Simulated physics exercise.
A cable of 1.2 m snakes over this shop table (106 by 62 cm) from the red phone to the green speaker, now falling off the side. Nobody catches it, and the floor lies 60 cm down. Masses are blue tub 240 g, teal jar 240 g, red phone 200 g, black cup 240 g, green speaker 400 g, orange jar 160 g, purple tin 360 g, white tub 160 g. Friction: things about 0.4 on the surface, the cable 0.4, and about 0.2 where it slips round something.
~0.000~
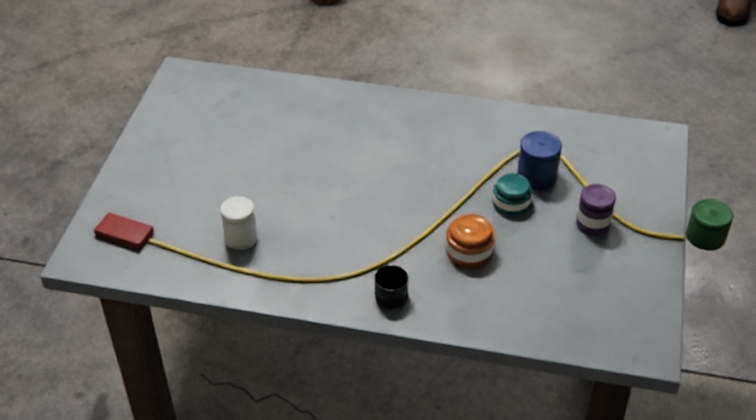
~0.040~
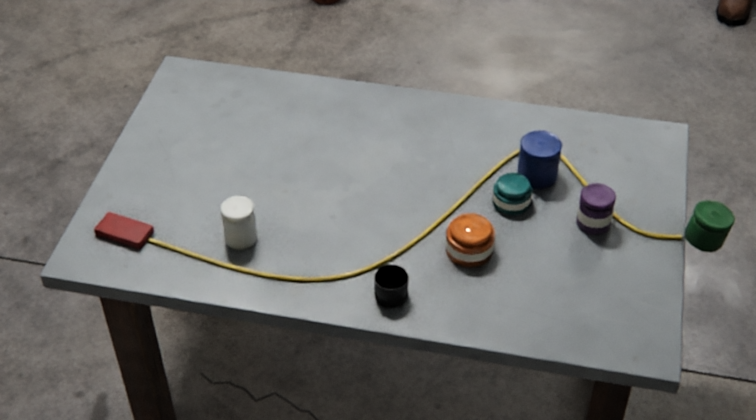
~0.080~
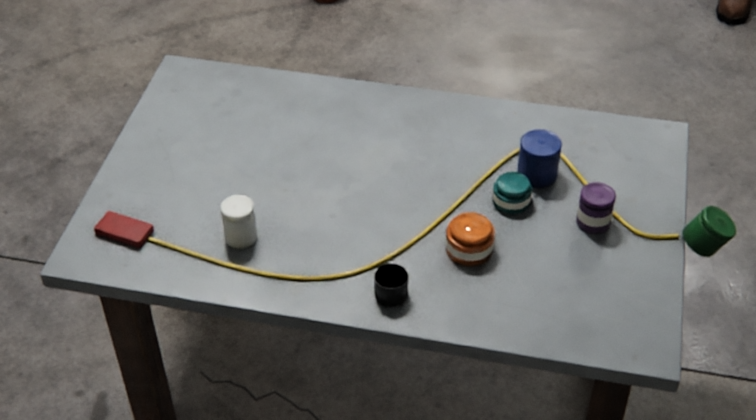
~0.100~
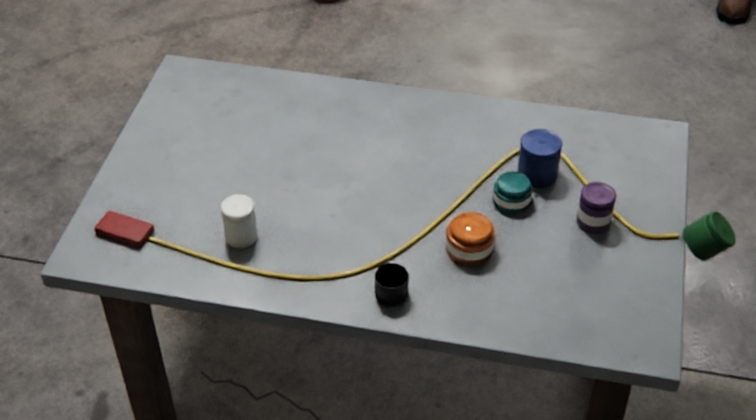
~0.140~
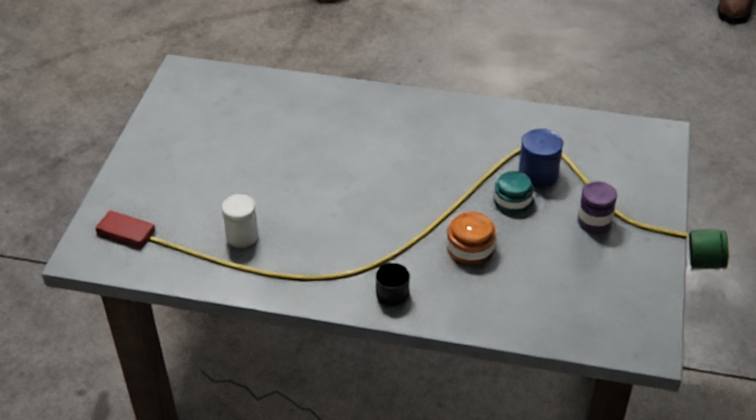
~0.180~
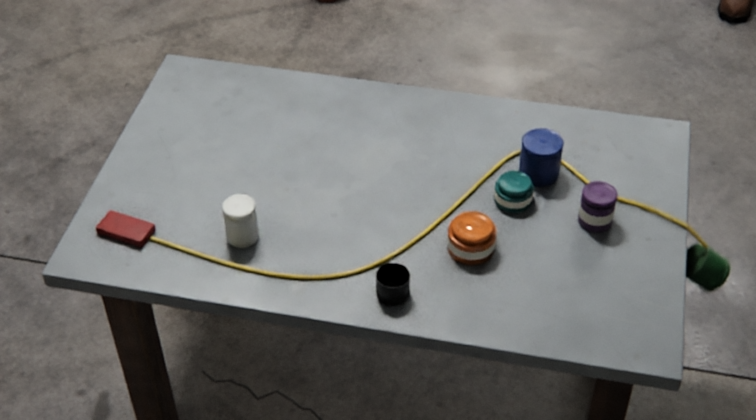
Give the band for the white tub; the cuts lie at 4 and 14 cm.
Verdict: The white tub slides into the middle band.
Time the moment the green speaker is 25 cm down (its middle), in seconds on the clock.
That is: 0.30 s.
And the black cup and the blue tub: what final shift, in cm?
Black cup 0 cm, blue tub 8 cm.
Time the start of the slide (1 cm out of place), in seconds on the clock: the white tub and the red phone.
About: White tub 0.32 s, red phone 0.30 s.
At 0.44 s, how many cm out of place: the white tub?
White tub 6 cm.
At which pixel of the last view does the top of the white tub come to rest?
At about (239, 176).
By 0.4 s, the cable's tail end at (212, 232); white tub 7 cm off its start, green speaker over the edge, red phone 10 cm off its start.
By 0.7 s, the cable's tail end at (316, 219); white tub 7 cm off its start, red phone 28 cm off its start, green speaker over the edge.
By 0.9 s, the cable's tail end at (365, 213); white tub 7 cm off its start at (239, 176), red phone 37 cm off its start at (337, 213), green speaker over the edge.
By 1.2 s, the cable's tail end at (365, 213); white tub 7 cm off its start, red phone 37 cm off its start, green speaker over the edge.
By 2.4 s, the cable's tail end at (365, 213); white tub 7 cm off its start at (239, 176), red phone 37 cm off its start at (337, 213), green speaker over the edge, blue tub 8 cm off its start at (561, 172).
